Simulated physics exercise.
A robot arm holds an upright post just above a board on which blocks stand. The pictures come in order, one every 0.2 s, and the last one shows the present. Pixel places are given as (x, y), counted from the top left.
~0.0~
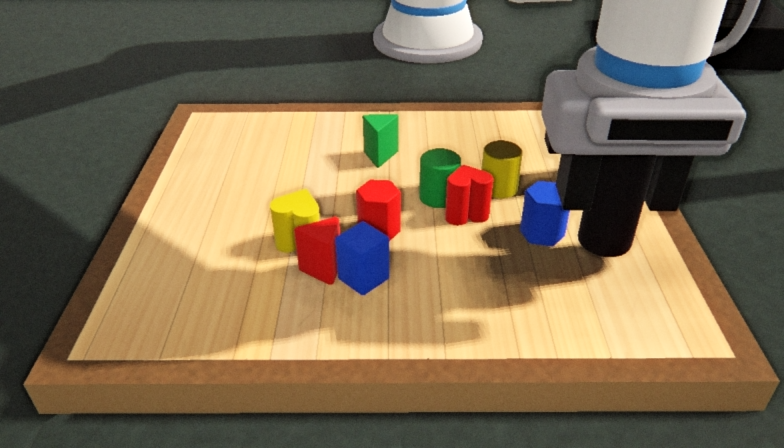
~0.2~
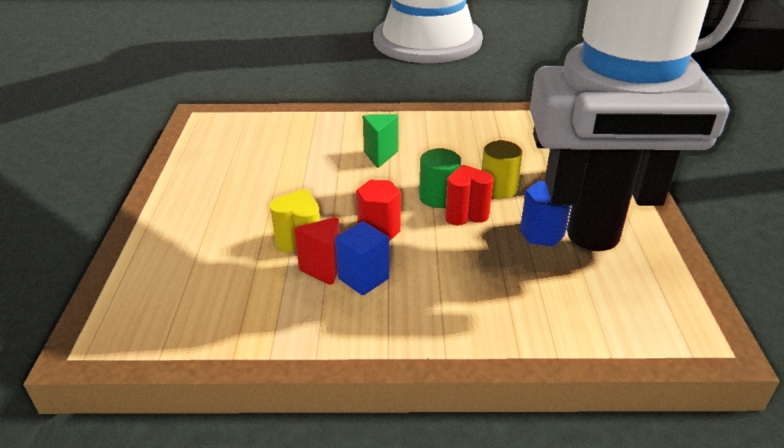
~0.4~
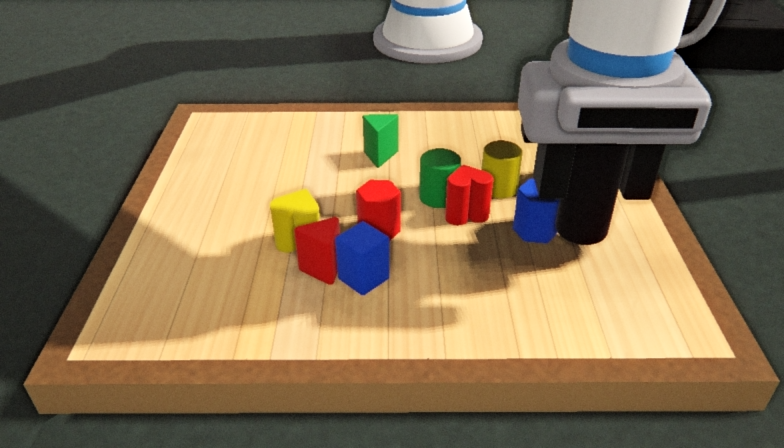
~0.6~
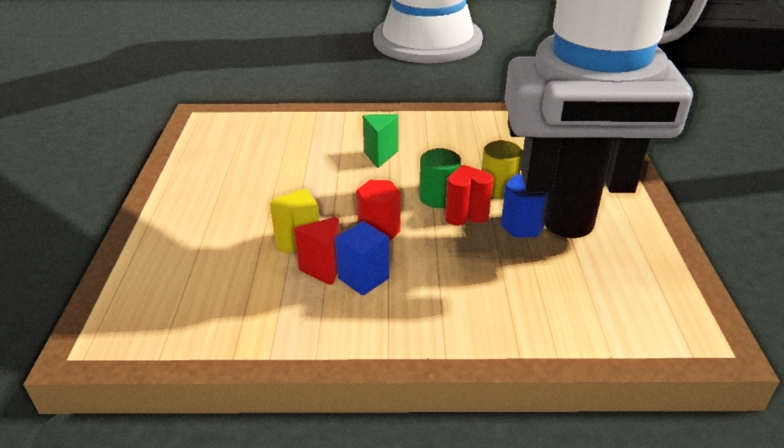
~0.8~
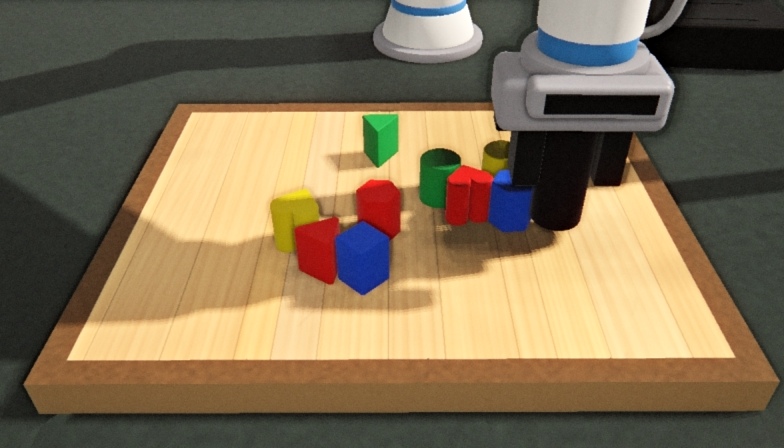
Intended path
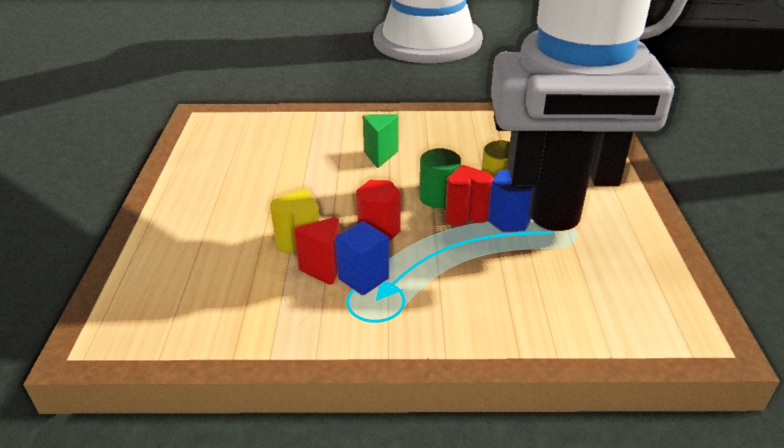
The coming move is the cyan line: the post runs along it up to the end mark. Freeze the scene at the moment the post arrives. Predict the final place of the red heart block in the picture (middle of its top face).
The point I'd pick in the picture is (401, 166).
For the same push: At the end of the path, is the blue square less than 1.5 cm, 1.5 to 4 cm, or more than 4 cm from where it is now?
Range: 1.5 to 4 cm.
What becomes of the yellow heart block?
Left where it is.
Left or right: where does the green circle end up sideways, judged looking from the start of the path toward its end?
Facing the way the path runs, start to end, you'll find the green circle has shifted right.
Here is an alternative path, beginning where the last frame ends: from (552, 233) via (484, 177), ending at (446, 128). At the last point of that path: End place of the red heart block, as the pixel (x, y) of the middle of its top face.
I predict (439, 177).
The line goes from (552, 233) by way of (483, 238) and (423, 261) to (376, 301).
What follows on the original path. One third of the way, post at (484, 223); green circle at (420, 149); red heart block at (414, 168), turned 70° clockwise; blue six-sided block at (444, 185).
Two thirds of the way, post at (423, 246); red six-sided block at (372, 189); green circle at (420, 148); red heart block at (401, 166), turned 95° clockwise; blue six-sided block at (415, 187), turned 30° clockwise.
At the end, post at (375, 286); yellow heart block unmoved; blue square at (325, 252), turned 70° clockwise; red six-sided block at (372, 189); green circle at (420, 148); red heart block at (401, 166), turned 95° clockwise; blue six-sided block at (415, 187), turned 30° clockwise.
